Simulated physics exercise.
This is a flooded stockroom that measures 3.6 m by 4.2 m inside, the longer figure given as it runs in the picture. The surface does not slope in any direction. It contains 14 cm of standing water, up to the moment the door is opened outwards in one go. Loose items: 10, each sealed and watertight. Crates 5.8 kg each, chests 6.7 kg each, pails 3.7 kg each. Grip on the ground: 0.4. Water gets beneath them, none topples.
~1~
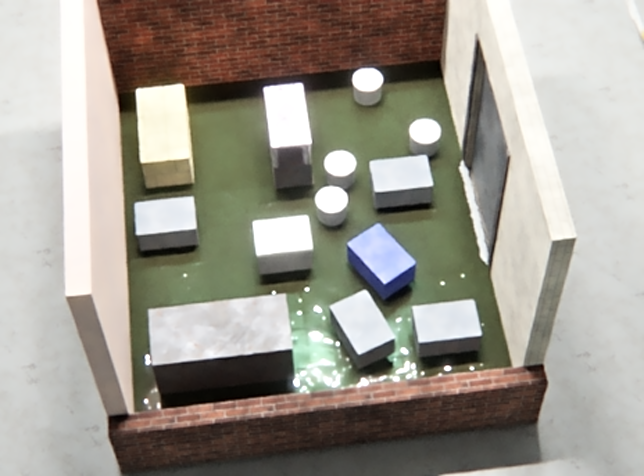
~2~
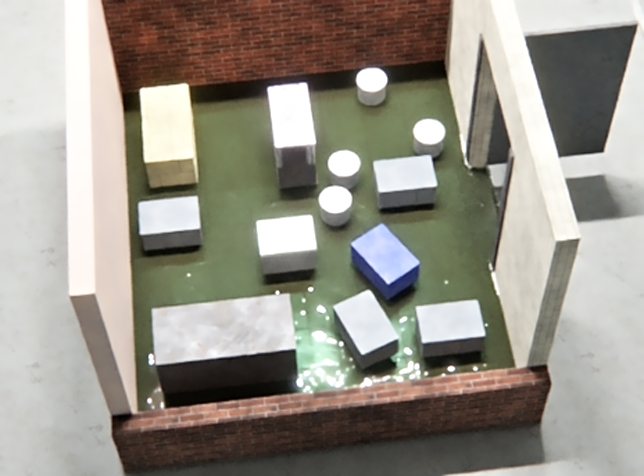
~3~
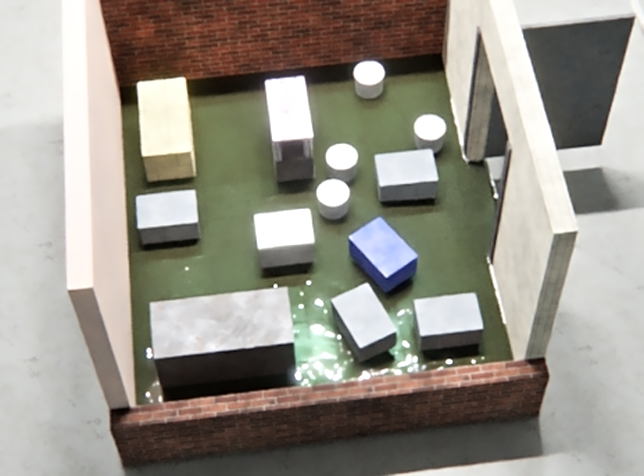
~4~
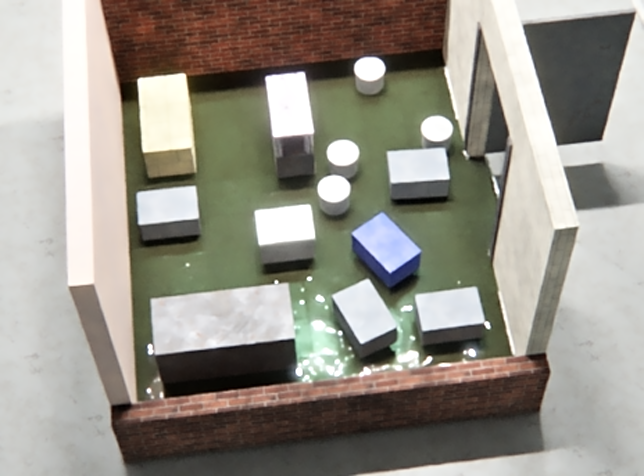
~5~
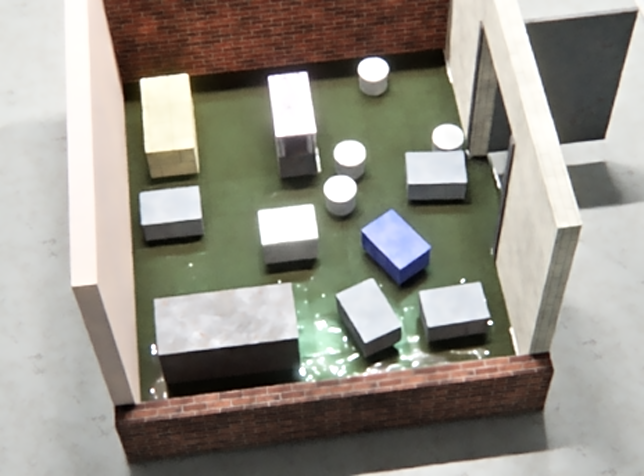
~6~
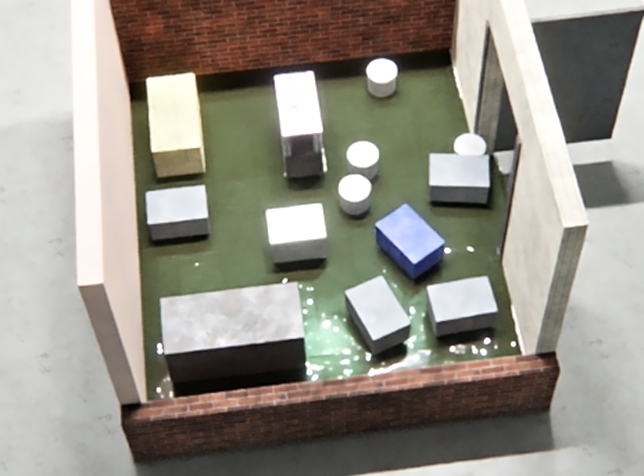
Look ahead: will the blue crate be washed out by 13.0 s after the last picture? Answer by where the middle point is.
The blue crate makes it out.
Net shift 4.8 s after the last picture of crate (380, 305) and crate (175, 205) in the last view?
First one 60 cm, second one 30 cm.
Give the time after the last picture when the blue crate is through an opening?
That happens at about 3.0 s.
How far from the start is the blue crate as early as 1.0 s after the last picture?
Displacement by then near 40 cm.
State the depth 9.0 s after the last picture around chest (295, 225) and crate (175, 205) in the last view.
First roughly 8 cm, second roughly 9 cm.
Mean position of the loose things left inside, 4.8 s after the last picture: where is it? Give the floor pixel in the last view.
Centred roughly on (412, 215).
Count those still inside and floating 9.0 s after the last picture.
At that time, 4.
Then, 1.0 s after the last picture the blue crate is near (430, 222), 0.4 m from its start, afloat; 2 of 10 are out; 8 afloat.
Then, 4.8 s after the last picture the blue crate has gone out; 3 of 10 are out; 7 afloat.
Then, 9.0 s after the last picture the blue crate has gone out; 6 of 10 are out; 4 afloat.
Then, 13.0 s after the last picture the blue crate has gone out; 9 of 10 are out; 1 afloat.
